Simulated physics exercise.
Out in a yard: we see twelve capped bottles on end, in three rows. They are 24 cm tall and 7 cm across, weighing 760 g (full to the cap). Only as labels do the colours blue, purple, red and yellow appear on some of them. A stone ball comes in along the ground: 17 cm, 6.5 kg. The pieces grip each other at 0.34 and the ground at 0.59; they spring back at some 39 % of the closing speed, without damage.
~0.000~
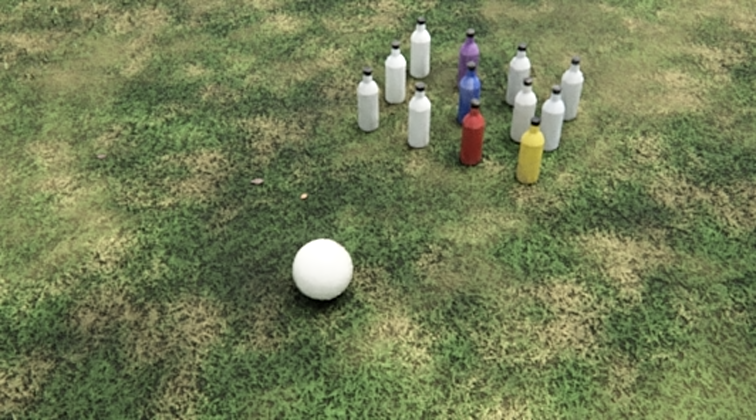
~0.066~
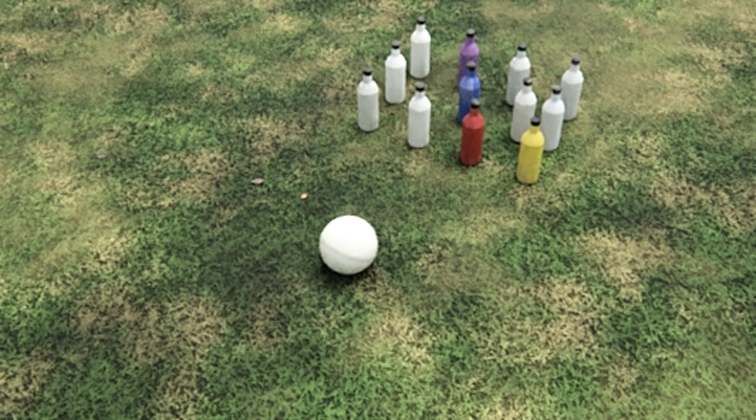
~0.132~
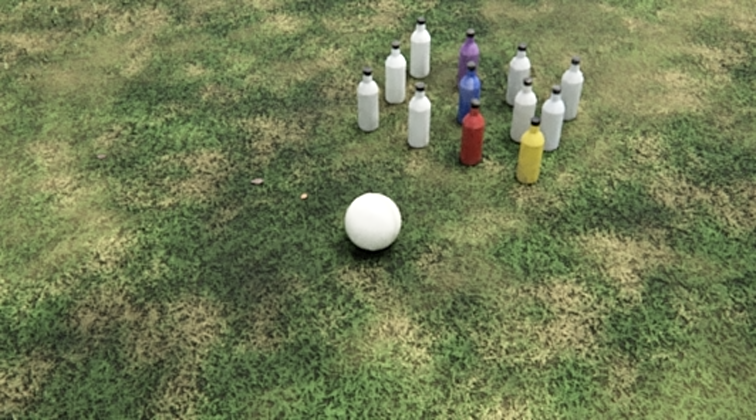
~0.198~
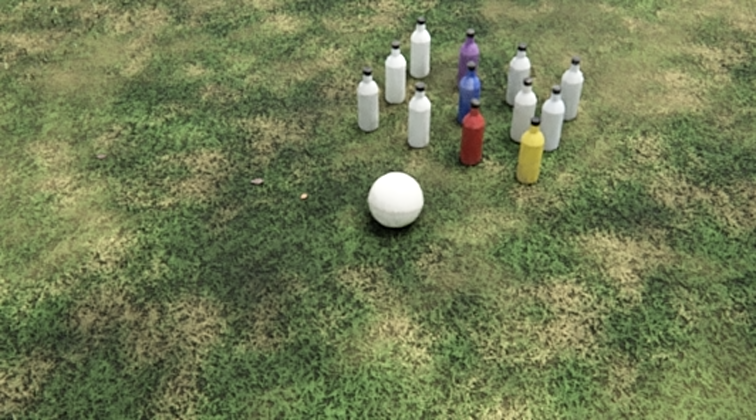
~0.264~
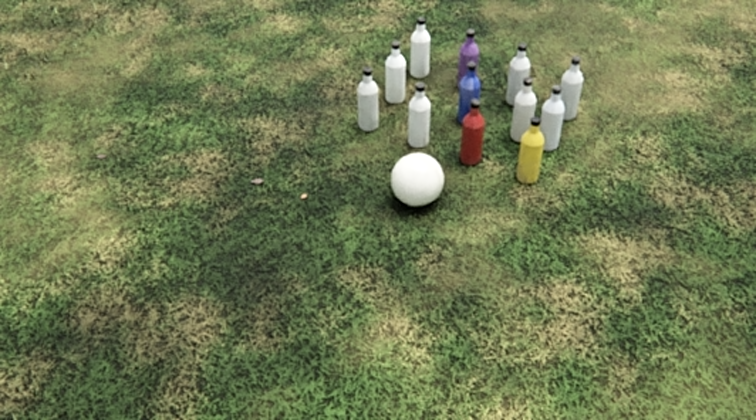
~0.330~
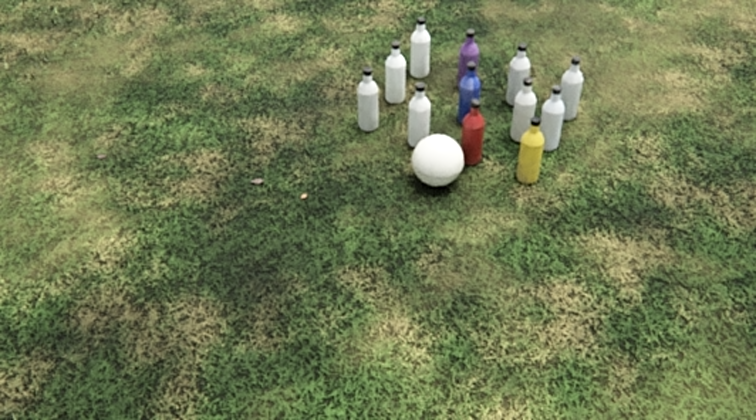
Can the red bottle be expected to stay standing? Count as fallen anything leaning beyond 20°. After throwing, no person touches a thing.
It drops.
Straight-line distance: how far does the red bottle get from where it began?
Net straight-line distance: Approx. 45 cm.
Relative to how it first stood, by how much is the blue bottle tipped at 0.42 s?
0°.
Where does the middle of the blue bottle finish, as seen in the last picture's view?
Last frame, centre at roughly (443, 78).
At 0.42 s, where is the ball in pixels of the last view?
Location: Close to (459, 139).
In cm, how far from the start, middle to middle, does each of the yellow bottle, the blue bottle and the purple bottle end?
Distances in cm - yellow: 0; blue: 30; purple: 20.
Around 0.42 s, ball still moving; none of the 12 bottles over, 1 disturbed; red bottle tipped 9°.
Around 0.58 s, ball still moving; 2 of the 12 bottles over; red bottle tipped 22°; blue bottle tipped 15°.
Around 0.76 s, ball still moving; 6 of the 12 bottles over; red bottle lying flat; blue bottle tipped 63°.
Around 1.00 s, ball still moving; 6 of the 12 bottles over; red bottle lying flat; blue bottle lying flat.
Finally (1.5 s), ball rolling away; 6 of the 12 bottles over; red bottle lying flat; purple bottle lying flat; blue bottle lying flat. Seen by the last camera, middles, red bottle near (548, 97), purple bottle near (469, 57).
